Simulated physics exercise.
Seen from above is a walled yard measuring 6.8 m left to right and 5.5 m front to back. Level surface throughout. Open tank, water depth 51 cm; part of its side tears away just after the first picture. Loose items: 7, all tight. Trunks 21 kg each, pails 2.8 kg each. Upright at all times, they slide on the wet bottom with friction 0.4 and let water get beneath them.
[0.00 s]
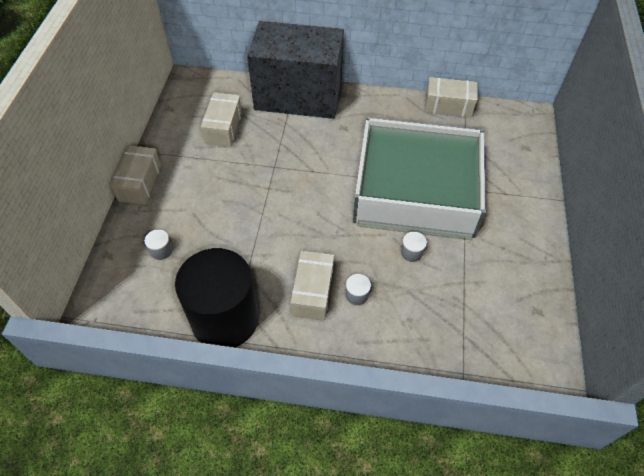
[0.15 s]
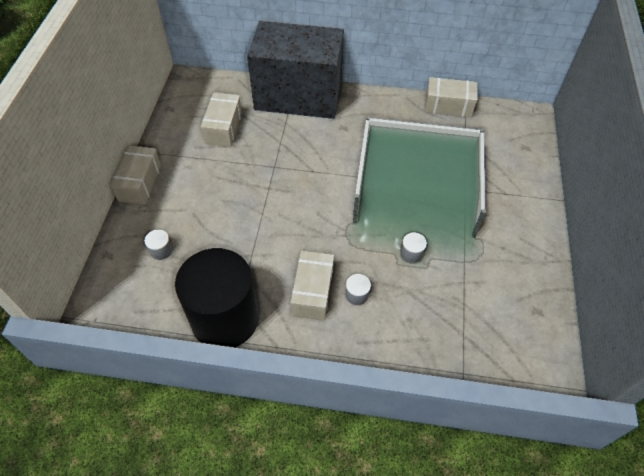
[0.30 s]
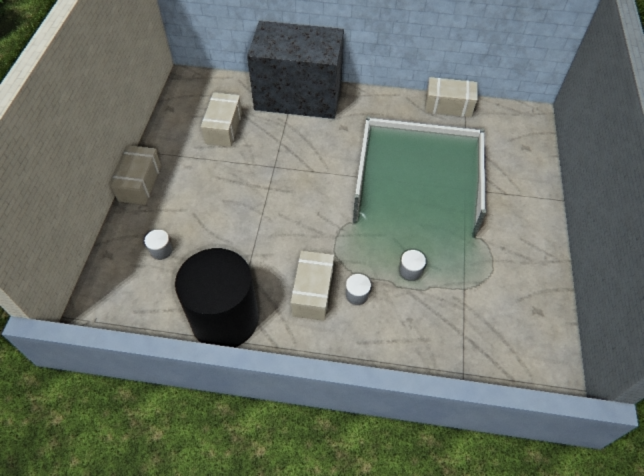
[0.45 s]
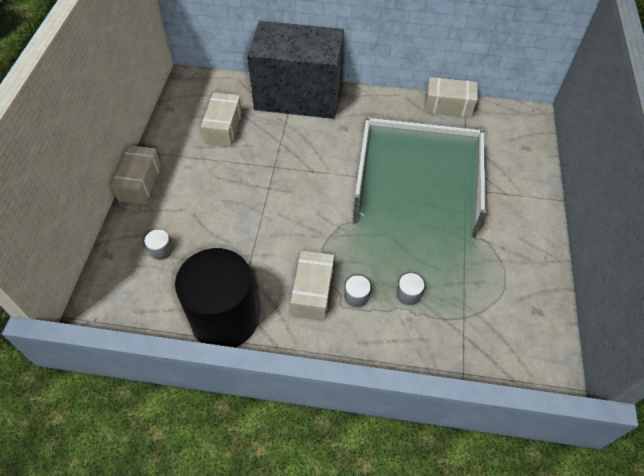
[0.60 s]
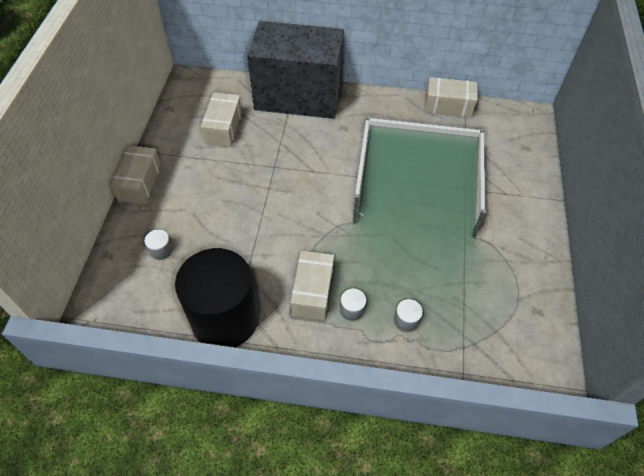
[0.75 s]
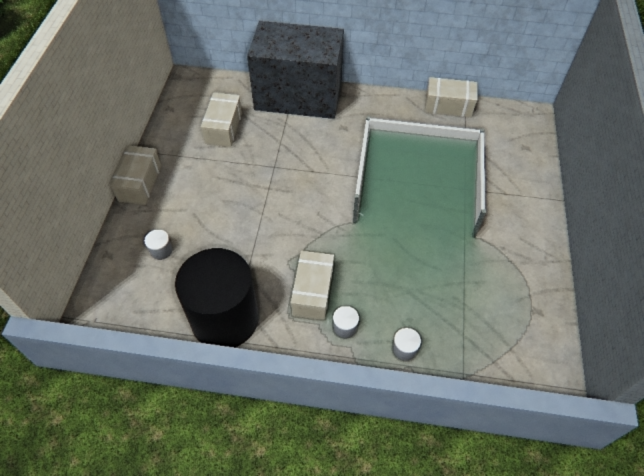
In a walled yard, green water pouring from an open tank's front side, spreading across the floor and pushing two white pails forward.
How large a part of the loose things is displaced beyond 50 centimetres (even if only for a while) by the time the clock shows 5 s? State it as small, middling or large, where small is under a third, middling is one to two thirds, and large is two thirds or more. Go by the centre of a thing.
Middling.
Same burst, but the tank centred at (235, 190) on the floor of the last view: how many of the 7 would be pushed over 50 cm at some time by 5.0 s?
4.
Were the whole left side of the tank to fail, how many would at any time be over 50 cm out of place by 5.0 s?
Then the count would be 3.
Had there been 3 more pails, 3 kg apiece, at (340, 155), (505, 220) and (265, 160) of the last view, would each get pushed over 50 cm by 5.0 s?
So it's stays below, then gets above, then stays below.
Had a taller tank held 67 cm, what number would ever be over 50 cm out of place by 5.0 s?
Count under that change: 3.
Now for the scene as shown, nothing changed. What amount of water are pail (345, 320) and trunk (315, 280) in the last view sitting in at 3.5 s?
Around 13 cm and 6 cm.
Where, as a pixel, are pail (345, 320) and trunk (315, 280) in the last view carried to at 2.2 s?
Somewhere around (241, 343) and (273, 293).
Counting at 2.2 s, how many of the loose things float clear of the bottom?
At that instant the tally stands at 2.
After 1.1 s 2 of 7 are over 50 cm from their spots; 2 afloat.
After 2.2 s 3 of 7 are over 50 cm from their spots; 2 afloat.
After 3.5 s 3 of 7 are over 50 cm from their spots; 2 afloat.
After 5.0 s 3 of 7 are over 50 cm from their spots, and 3 have been at some point; 2 afloat.
